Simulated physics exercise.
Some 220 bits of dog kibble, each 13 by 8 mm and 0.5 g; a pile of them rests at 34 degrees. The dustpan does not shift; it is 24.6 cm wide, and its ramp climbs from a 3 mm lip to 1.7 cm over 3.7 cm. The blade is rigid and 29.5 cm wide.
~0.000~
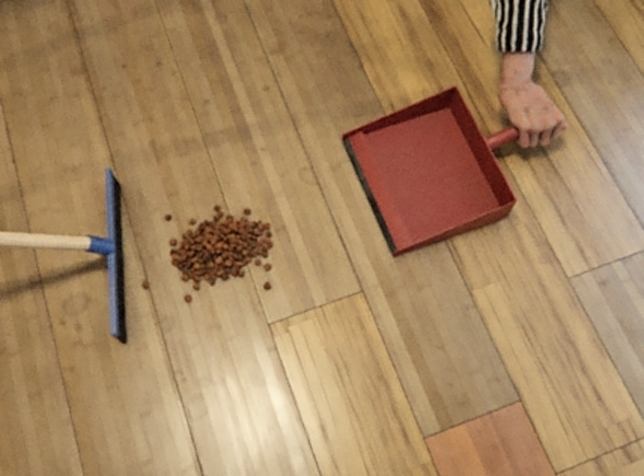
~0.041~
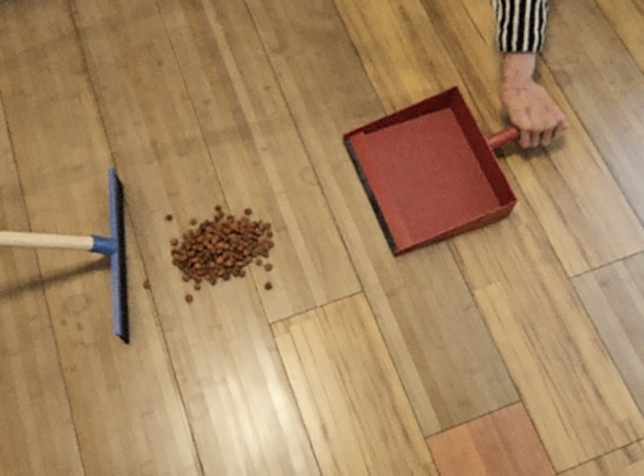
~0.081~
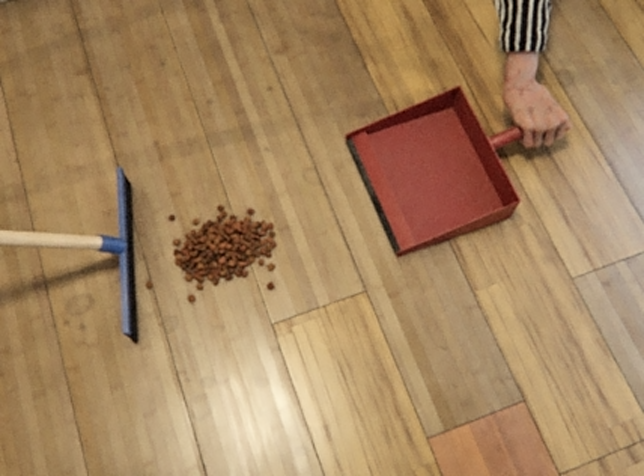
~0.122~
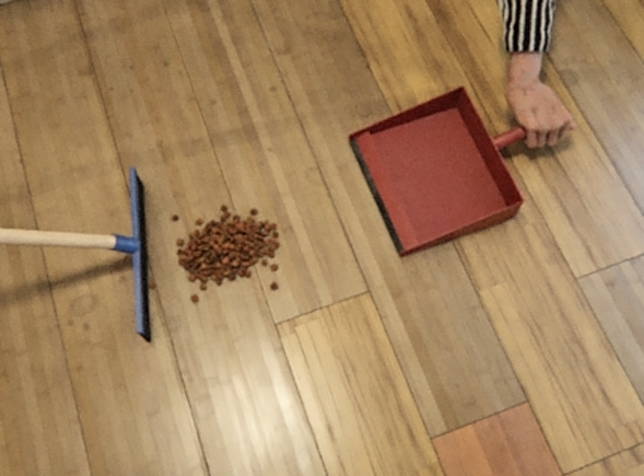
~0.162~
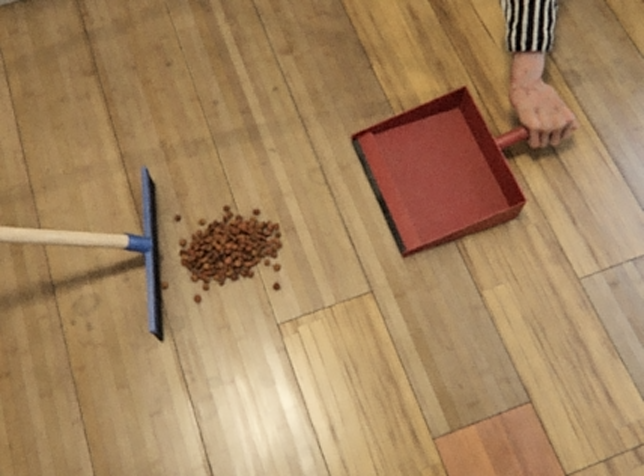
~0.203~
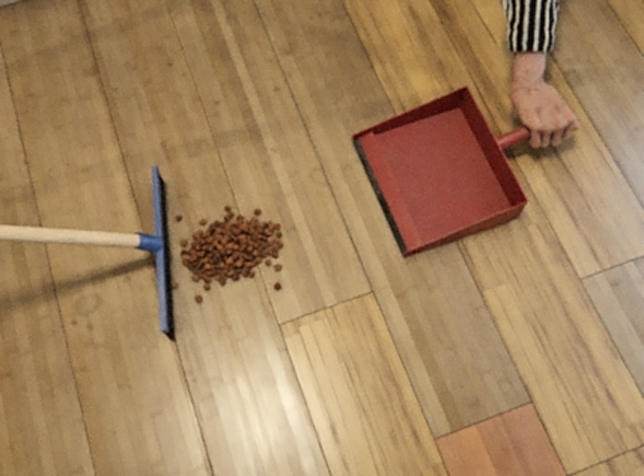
A blue blade on a pale wooden handle slid slowly rightward across the wooden floor to the edge of a brown kibble pile, which barely changed, while a hand held a red dustpan nearby.
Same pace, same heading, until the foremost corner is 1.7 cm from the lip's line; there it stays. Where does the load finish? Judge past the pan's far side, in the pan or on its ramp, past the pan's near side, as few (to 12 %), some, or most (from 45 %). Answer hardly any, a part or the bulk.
Far side hardly any, pan a part, near side a part.
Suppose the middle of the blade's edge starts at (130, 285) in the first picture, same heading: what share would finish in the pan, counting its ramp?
About 25 per cent.
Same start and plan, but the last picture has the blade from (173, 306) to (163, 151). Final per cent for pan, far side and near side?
Pan 0, far 5, near 0.
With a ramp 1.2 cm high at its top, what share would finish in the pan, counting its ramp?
Then about 20 per cent.
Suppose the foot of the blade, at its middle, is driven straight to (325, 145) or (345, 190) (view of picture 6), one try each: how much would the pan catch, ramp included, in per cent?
Some 0 and 5 per cent.
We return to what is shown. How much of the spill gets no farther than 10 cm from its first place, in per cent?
Some 0 per cent.
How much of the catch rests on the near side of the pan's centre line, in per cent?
Roughly 80 per cent.
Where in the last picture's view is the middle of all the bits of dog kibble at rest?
Around (385, 232).
After 0.62 s, middle of the blade 23 cm from the lip; 0 % over the lip, far side 0 %, near side 0 %.
After 0.90 s, middle of the blade 12 cm from the lip; 0 % over the lip, far side 0 %, near side 10 %.
Then, at 1.28 s, middle of the blade 5 cm from the lip; 20 % over the lip, far side 0 %, near side 20 %.
At rest (1.6 s), far side 0 %, pan 20 %, near side 20 %, in front of the lip or behind the blade 65 %.
